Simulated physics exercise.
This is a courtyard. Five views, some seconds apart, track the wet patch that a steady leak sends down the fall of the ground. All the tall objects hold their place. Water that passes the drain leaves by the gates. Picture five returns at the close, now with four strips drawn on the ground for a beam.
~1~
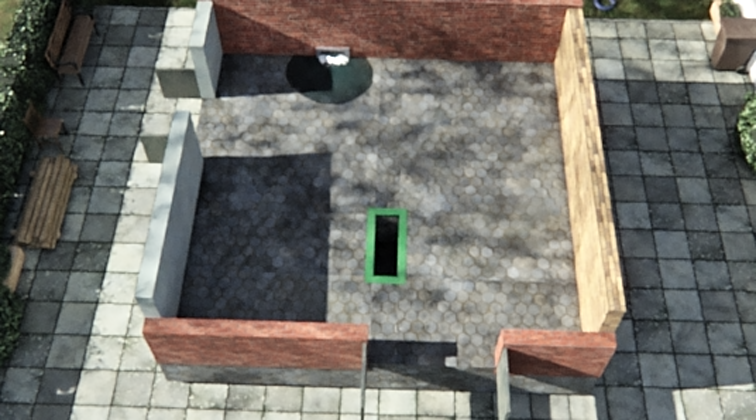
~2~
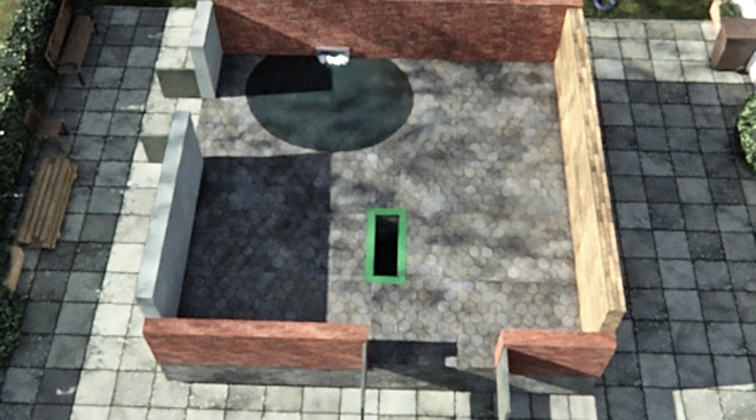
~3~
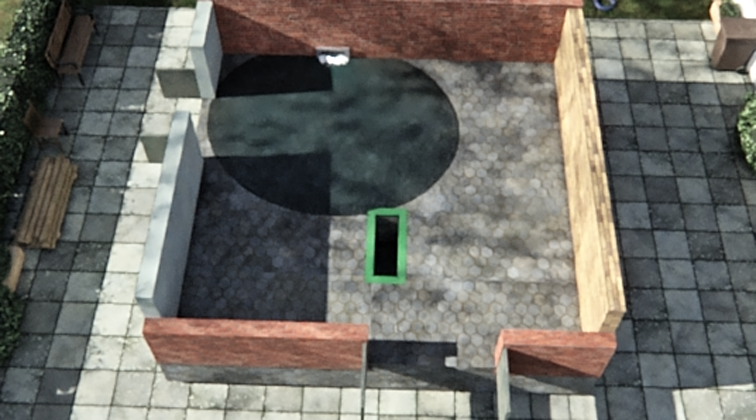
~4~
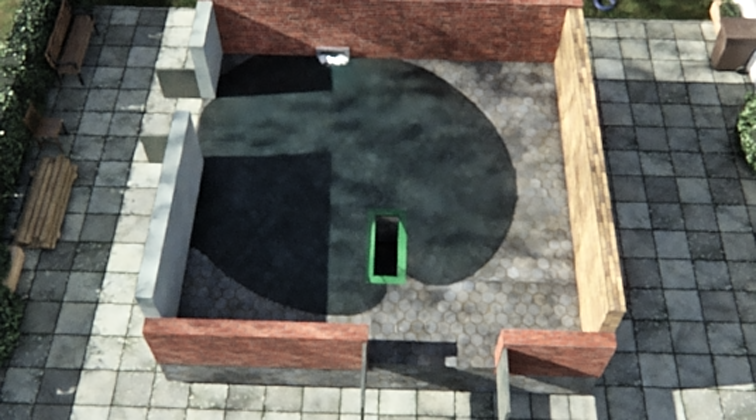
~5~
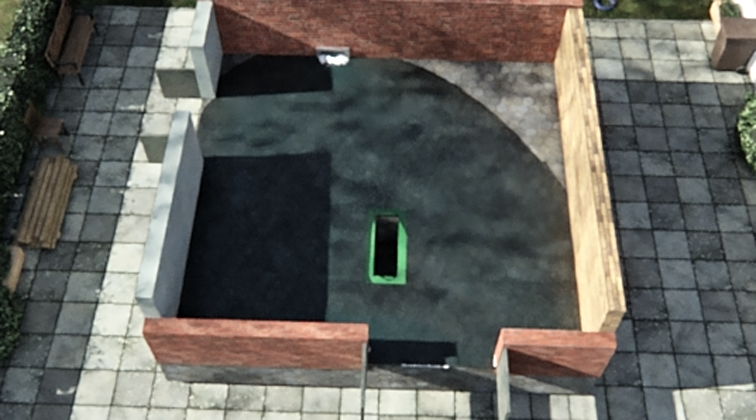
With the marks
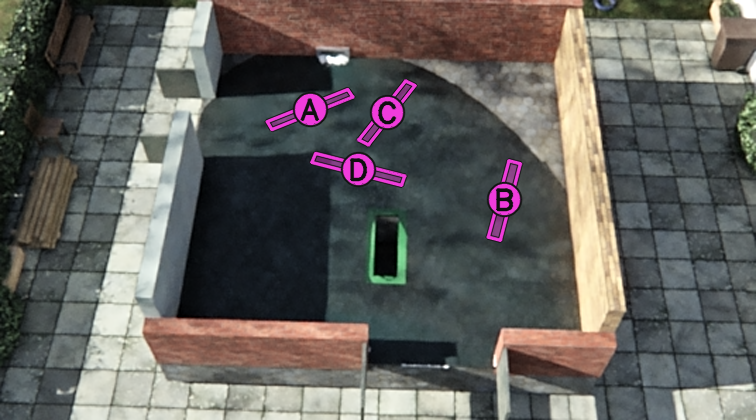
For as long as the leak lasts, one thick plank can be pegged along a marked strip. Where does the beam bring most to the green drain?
Best: B.
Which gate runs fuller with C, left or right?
The right one.
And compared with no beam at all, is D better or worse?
Worse.
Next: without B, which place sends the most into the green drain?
That would be C.
In magenta, A from (269, 125) to (350, 93); B from (494, 238) to (514, 162); C from (363, 142) to (410, 83); D from (313, 157) to (403, 180).
For place A, about 6 % of the stream goes into the green drain, about 94 % out by the gates.
For place B, about 20 % of the stream goes into the green drain, about 80 % out by the gates.
For place C, about 15 % of the stream goes into the green drain, about 85 % out by the gates.
For place D, about 7 % of the stream goes into the green drain, about 93 % out by the gates.
